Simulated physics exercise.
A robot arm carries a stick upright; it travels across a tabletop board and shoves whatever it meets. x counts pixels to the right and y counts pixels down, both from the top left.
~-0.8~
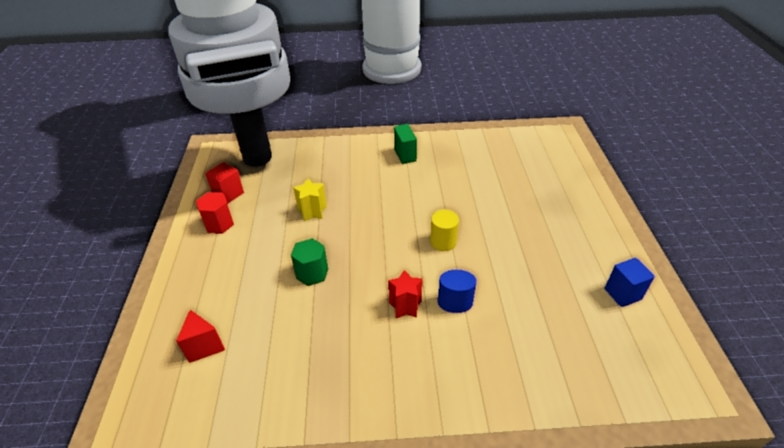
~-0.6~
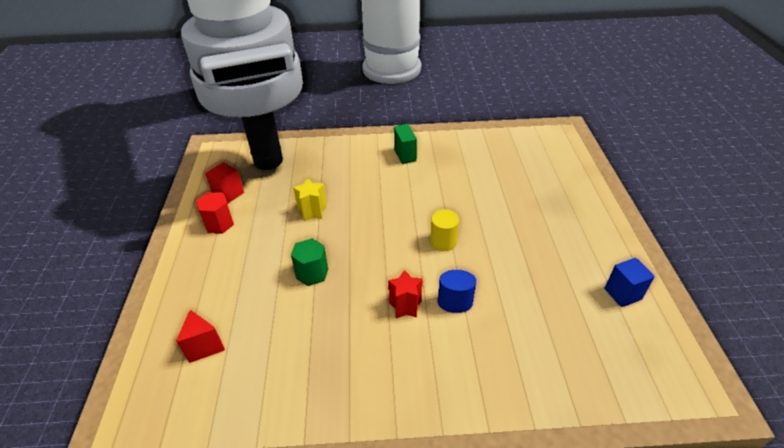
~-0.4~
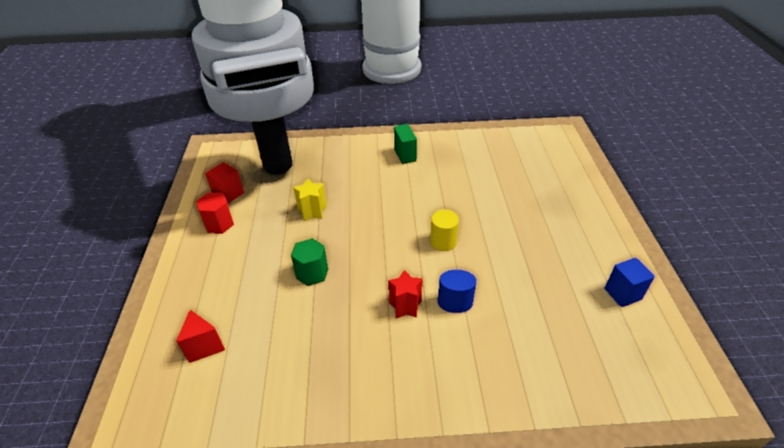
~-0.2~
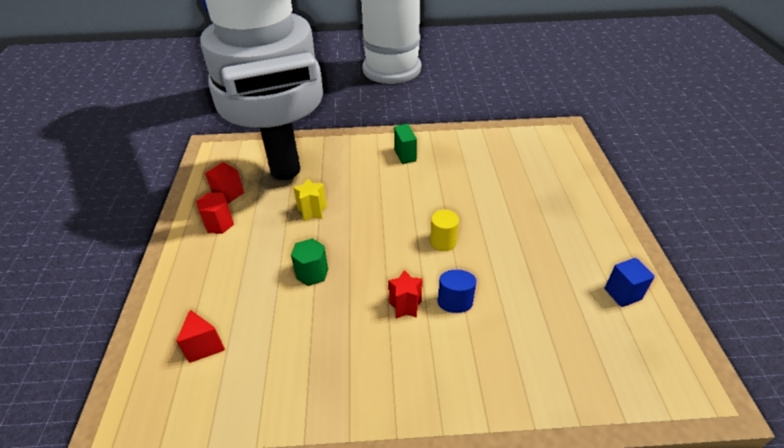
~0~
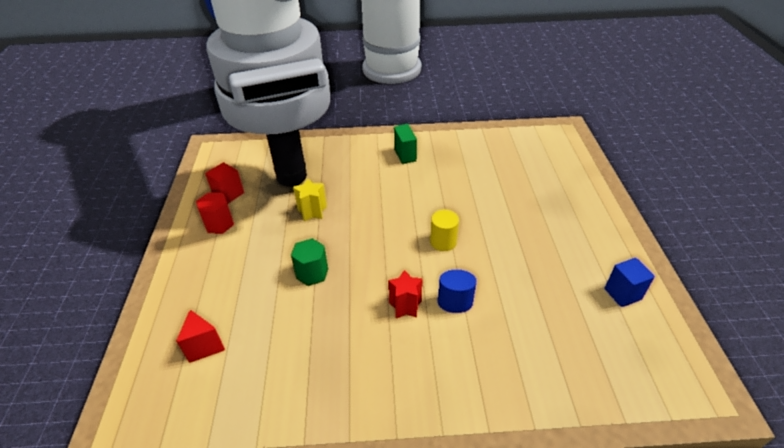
At the start, a robot arm holds a black stick near the top left of a wooden board scattered with red, yellow, green and blue blocks. The stick moves a short way right and slightly toward the viewer, ending close beside the yellow star, while the blocks stay in place.
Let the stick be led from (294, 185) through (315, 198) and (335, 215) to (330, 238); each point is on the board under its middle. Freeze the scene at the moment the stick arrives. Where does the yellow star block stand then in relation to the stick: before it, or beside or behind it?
Prediction: Still leading.
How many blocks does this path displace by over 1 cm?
I'd put the number at one.
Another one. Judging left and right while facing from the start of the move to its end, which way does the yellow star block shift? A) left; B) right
The answer is B.
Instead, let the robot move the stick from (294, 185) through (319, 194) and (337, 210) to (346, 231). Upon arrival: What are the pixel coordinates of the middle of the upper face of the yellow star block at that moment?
I'd place it at (313, 209), taking the centre of its top.
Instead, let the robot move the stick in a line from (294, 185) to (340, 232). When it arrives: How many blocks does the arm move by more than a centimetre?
I reckon the push displaces only one of the blocks by more than 1 cm.
What follows on the original path. One third of the way, stick at (314, 191); yellow star block at (311, 195), turned 30° clockwise.
Two thirds of the way, stick at (334, 208); yellow star block at (314, 209), turned 75° clockwise.
At the end, stick at (329, 231); green six-sided block in place; yellow star block at (301, 229), turned 95° clockwise.
